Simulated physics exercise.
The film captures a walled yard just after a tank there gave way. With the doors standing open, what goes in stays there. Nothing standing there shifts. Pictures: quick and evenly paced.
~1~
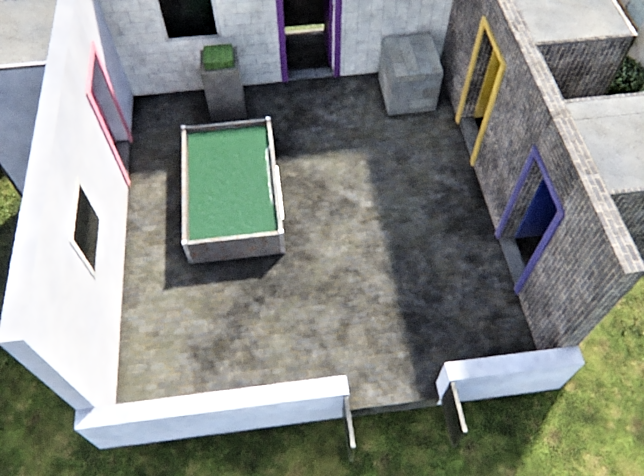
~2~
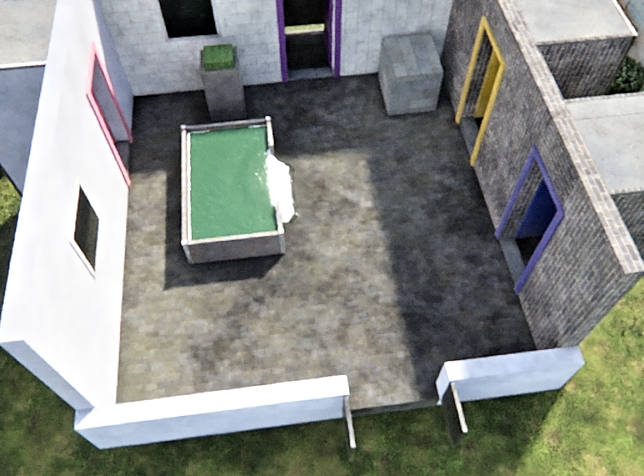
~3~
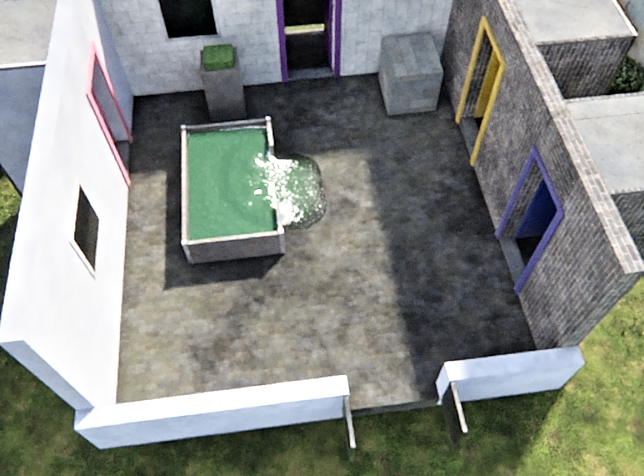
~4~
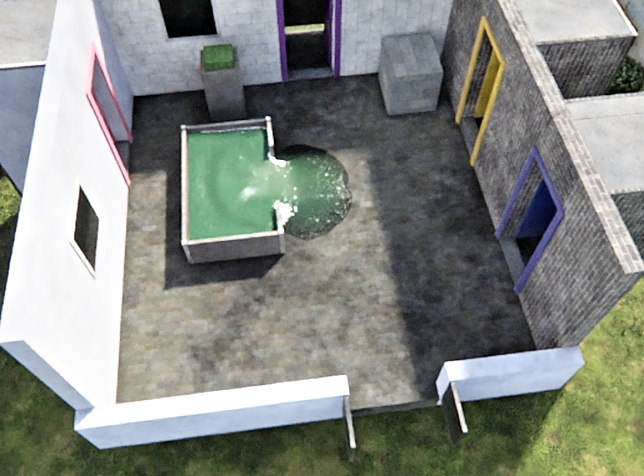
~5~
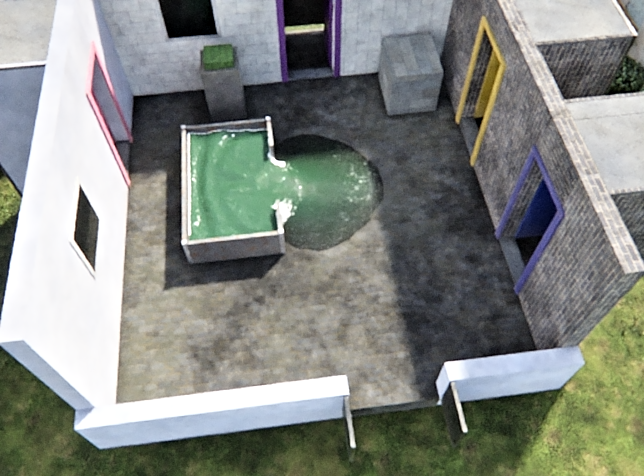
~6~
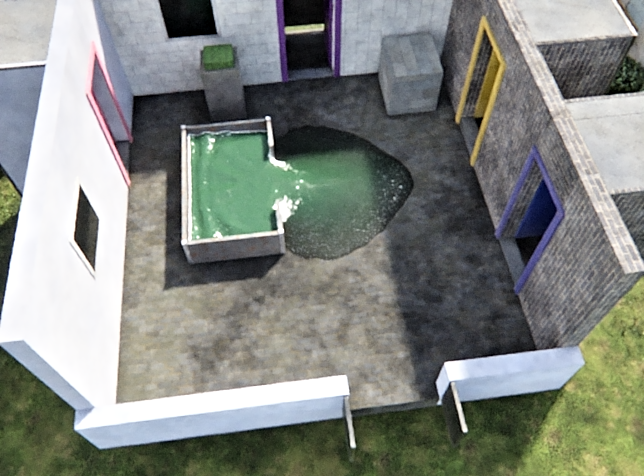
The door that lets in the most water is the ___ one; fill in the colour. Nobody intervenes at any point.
Blue.
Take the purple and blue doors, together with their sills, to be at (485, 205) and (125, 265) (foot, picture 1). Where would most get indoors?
That would be the purple one.
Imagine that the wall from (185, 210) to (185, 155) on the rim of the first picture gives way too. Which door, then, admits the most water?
The pink door, I reckon.
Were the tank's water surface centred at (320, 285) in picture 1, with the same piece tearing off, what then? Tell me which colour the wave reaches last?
Answer: The pink-painted one.
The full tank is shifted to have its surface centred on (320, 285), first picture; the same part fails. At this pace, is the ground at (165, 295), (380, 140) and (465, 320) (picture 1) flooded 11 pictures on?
Point by point, the spots are not hit, not hit and hit.
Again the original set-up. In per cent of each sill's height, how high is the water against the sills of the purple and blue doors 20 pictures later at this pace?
I'd say around 80 and 170 in a hundred.
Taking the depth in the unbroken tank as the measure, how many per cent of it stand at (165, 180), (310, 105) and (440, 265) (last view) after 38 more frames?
In turn 0, 6 and 12 in a hundred.
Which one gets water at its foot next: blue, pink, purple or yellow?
First comes the yellow one.
A moment on, water covers 25 % of the floor; pink door not reached, yellow door wet at the sill, nothing in, purple door not reached, blue door not reached.
Next, water covers 40 % of the floor; pink door not reached, yellow door wet at the sill, nothing in, purple door not reached, blue door a trickle in.
Then, water covers 40 % of the floor; pink door not reached, yellow door a trickle in, purple door wet at the sill, nothing in, blue door some in.
Later, water covers 60 % of the floor; pink door not reached, yellow door a trickle in, purple door wet at the sill, nothing in, blue door some in.
In the end, water covers 90 % of the floor; pink door wet at the sill, nothing in, yellow door a trickle in, purple door a trickle in, blue door some in; the blue door has let in the most.
